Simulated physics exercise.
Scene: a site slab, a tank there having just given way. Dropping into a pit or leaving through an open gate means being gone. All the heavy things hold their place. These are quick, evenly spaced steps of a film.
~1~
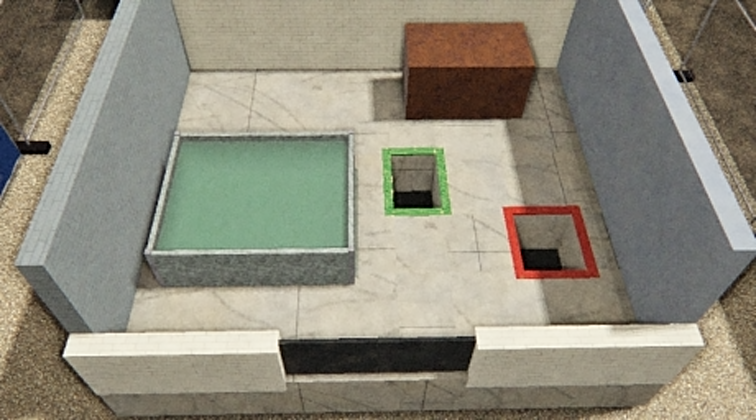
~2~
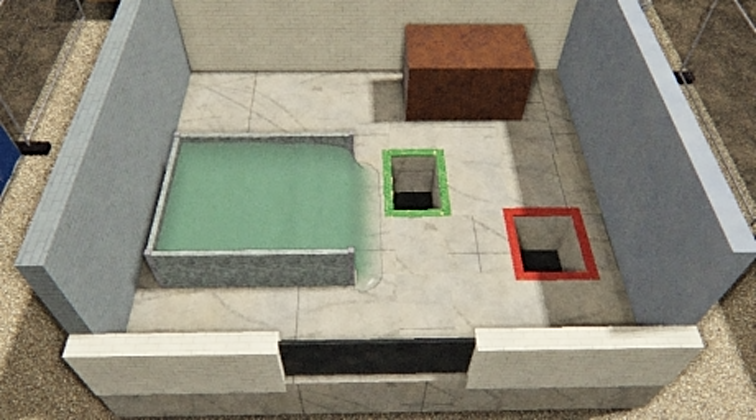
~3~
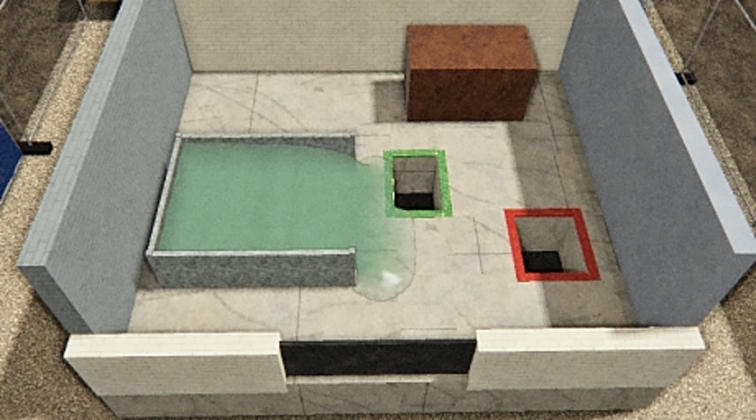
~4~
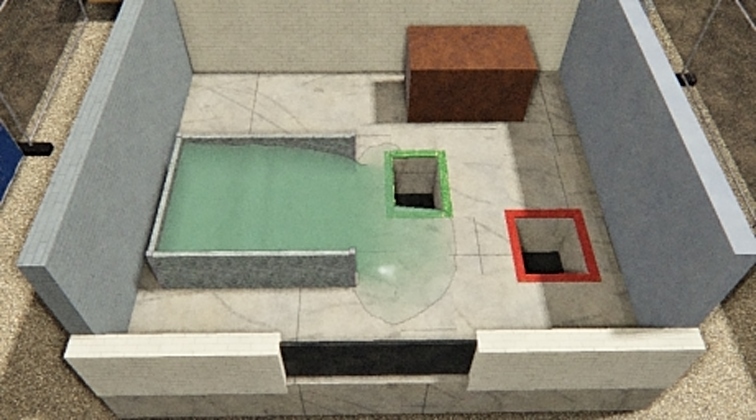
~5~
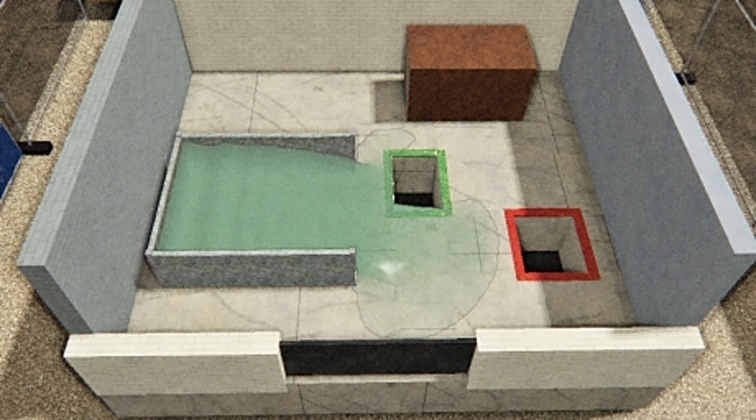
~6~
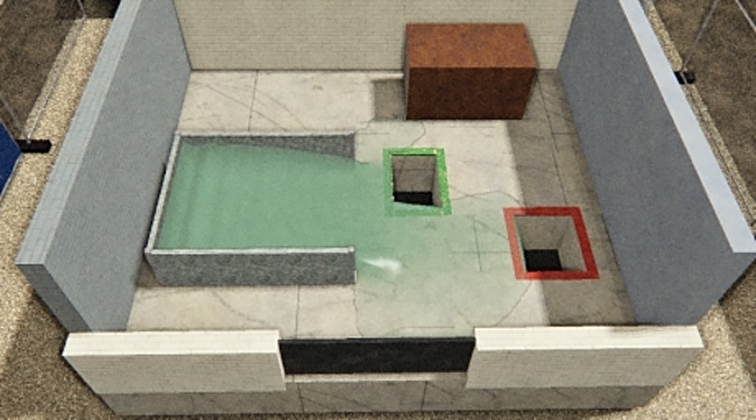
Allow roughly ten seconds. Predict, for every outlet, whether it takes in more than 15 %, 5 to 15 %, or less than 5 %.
My prediction: The gate takes in less than 5 %; the green pit takes in more than 15 %; the red pit takes in more than 15 %.
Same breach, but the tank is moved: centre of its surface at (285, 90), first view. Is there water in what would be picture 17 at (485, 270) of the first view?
There: Free of water.
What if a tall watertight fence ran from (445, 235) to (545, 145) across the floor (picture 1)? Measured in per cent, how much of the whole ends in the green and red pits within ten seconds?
Shares in percent - green: 50; red: 25.
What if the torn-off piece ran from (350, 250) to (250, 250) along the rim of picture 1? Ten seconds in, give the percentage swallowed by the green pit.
In per cent: Green 4.
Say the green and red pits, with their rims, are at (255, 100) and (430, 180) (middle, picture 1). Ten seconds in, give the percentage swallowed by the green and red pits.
Roughly, in per cent: Green 4, red 50.
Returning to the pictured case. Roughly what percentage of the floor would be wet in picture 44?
That should be about 60 %.
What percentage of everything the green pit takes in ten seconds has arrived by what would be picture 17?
Close to 55 out of every hundred.
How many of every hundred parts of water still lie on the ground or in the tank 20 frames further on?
Roughly 48 out of every hundred parts.
A moment on, water covers 35 % of the floor; the gate 0 %, the green pit 15 %, the red pit 4 %.
Next, water covers 40 % of the floor; the gate 0 %, the green pit 26 %, the red pit 9 %.
Then, water covers 45 % of the floor; the gate 0 %, the green pit 34 %, the red pit 17 %.
Later, water covers 60 % of the floor; the gate 0 %, the green pit 41 %, the red pit 26 %.
In the end, water covers 75 % of the floor; the gate 0 %, the green pit 46 %, the red pit 31 %.
